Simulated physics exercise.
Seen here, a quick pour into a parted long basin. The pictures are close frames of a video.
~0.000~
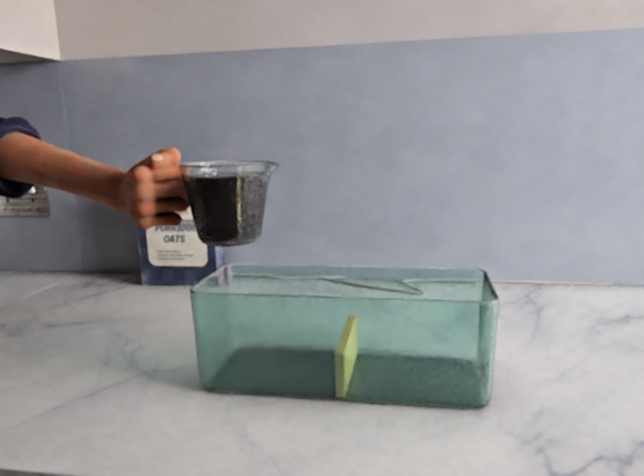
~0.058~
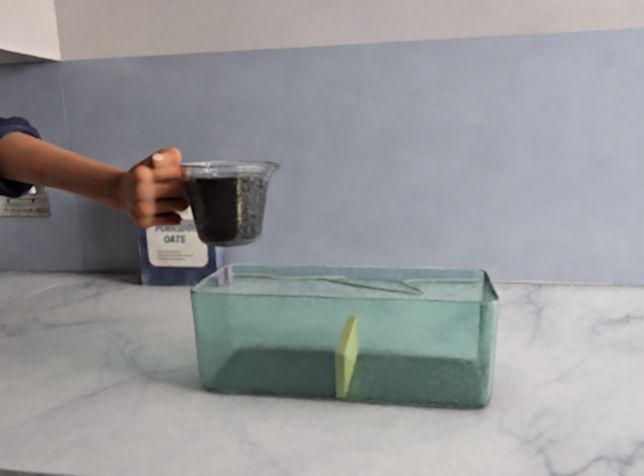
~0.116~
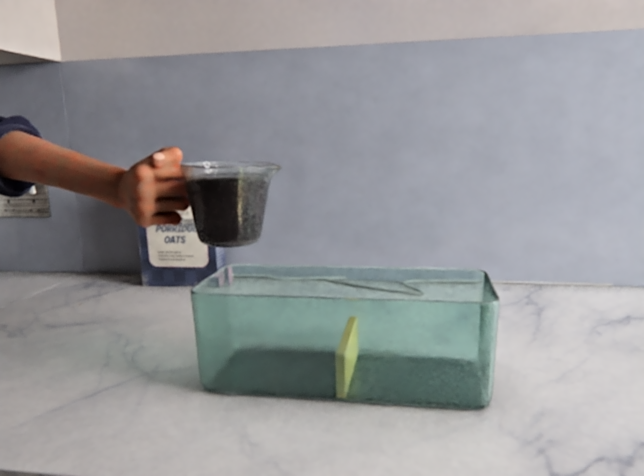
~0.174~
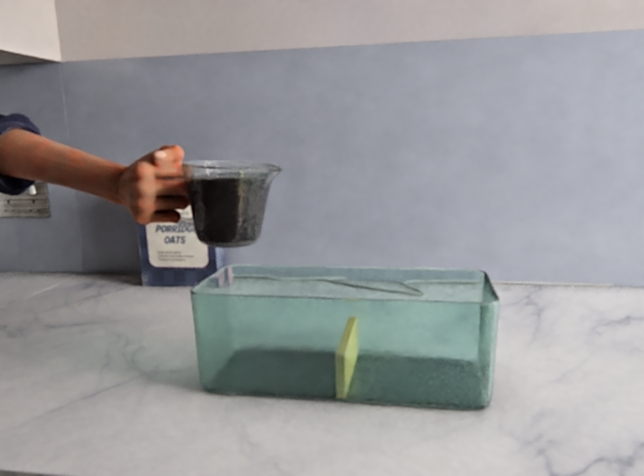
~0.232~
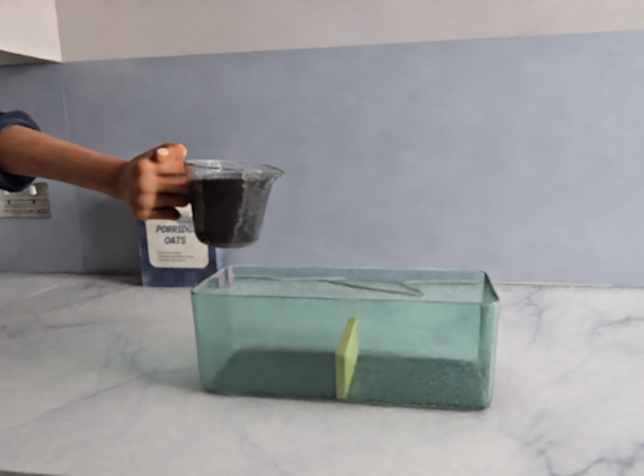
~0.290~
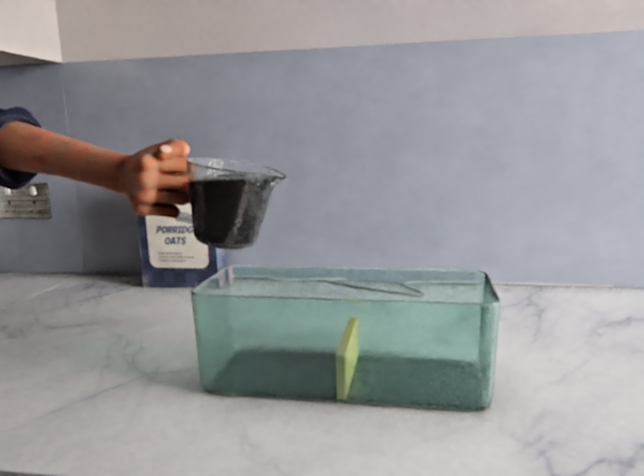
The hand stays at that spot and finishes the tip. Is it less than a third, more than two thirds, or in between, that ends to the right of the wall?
In the end under a third is right of the wall.
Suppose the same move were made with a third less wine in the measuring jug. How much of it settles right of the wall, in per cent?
Roughly 0 in a hundred.
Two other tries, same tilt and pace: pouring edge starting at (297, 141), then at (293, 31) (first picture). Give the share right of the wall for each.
About 60 and 85 per cent.
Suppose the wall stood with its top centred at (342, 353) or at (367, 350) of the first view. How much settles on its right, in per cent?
The first gives 35 %, the second 5 %.
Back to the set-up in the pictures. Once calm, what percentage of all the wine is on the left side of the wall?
Close to 90 per cent.
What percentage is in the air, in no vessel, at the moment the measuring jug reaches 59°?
Close to 15 per cent.
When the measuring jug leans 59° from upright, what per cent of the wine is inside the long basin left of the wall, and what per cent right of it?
Some 10 per cent left and 0 right.
A moment on, the measuring jug is tipped part way and 72 per cent is still to pour, 11 is left of the wall and 1 right of it.
Next, the measuring jug is tipped on its side and 15 per cent is still to pour, 68 is left of the wall and 8 right of it.
Then the measuring jug is tipped right over and 0 per cent is still to pour, 89 is left of the wall and 10 right of it.
Later the measuring jug is tipped right over and 0 per cent is still to pour, 89 is left of the wall and 10 right of it.
Finally, 89 per cent lies left of the wall, 10 right of it and 1 outside.
